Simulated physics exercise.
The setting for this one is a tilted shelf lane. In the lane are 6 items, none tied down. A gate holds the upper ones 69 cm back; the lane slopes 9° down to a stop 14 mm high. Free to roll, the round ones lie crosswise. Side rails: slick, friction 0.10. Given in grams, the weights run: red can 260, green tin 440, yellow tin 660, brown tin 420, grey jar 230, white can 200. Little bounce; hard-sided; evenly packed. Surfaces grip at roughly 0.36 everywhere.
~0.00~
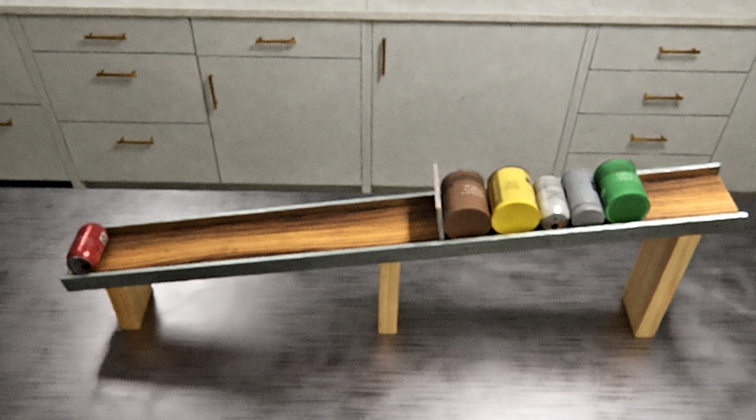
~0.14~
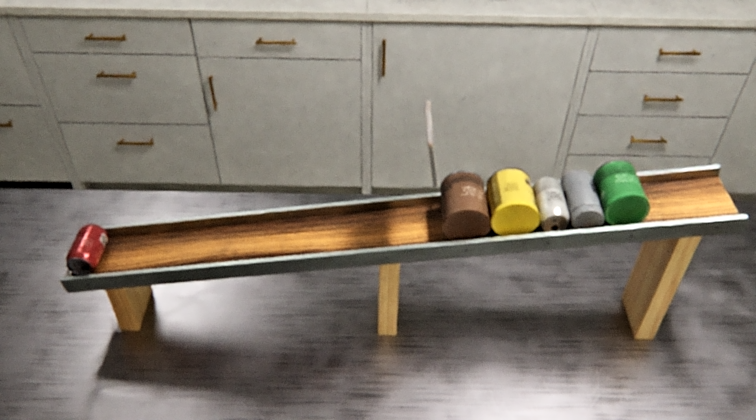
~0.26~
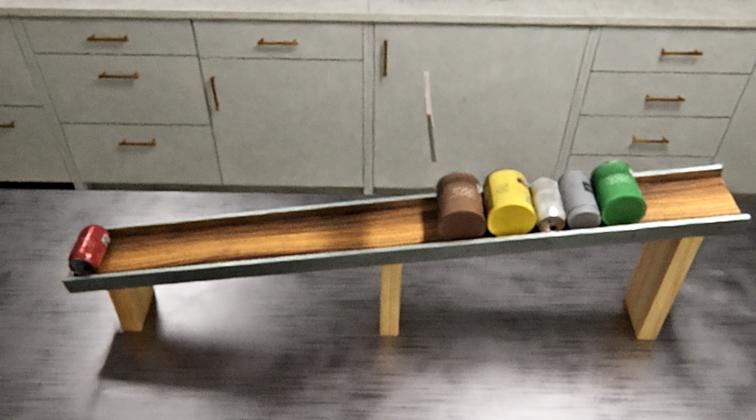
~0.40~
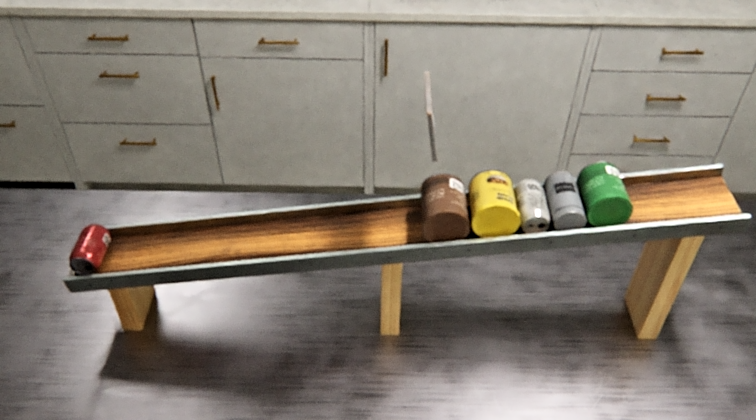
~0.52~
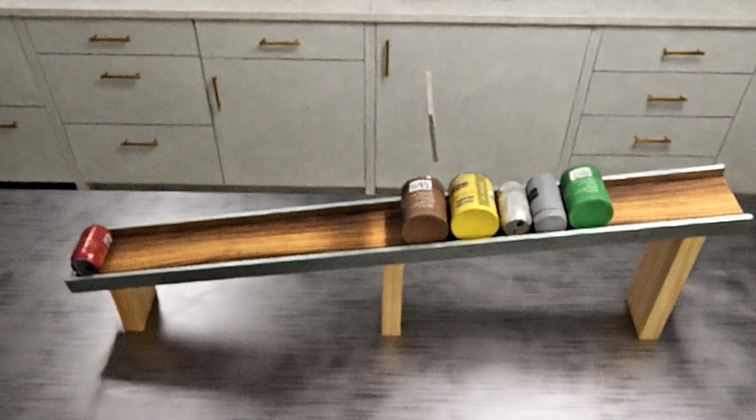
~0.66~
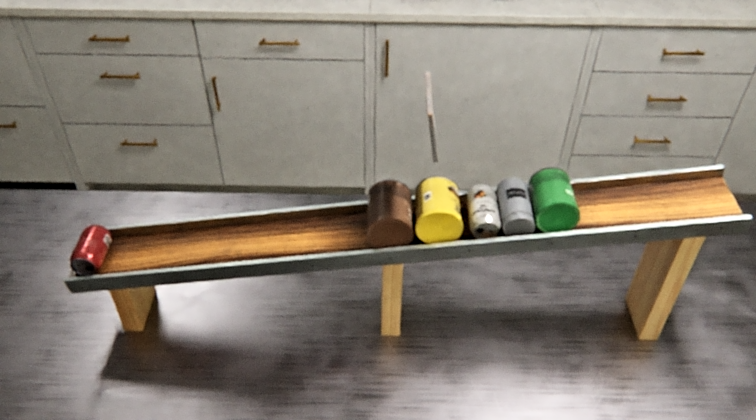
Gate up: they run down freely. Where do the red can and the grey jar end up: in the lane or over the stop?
Red can: Out; grey jar: In.
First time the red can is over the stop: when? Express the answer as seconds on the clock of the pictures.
I'd put it at some 1.4 s.
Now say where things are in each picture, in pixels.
In the first frame, gate shut; red can (87, 248); grey jar (582, 199).
In the second frame, leader 75 cm from the stop; brown tin (464, 207); white can (550, 205).
In the third frame, leader 74 cm from the stop; green tin (617, 194); yellow tin (508, 203).
In the fourth frame, leader 71 cm from the stop; brown tin (444, 209); white can (531, 206).
In the fifth frame, leader 67 cm from the stop; brown tin (424, 211); green tin (585, 197).
In the sixth frame, leader 60 cm from the stop; red can (91, 250); grey jar (515, 208).
After 1.16 s, leader 21 cm from the stop; grey jar near (346, 225); red can near (91, 250).
After 1.66 s, red can now over the stop; grey jar near (183, 240).
In the end (2.8 s), over the stop, red can, yellow tin and brown tin; the other 3 in the lane. In the last view, grey jar near (116, 247).
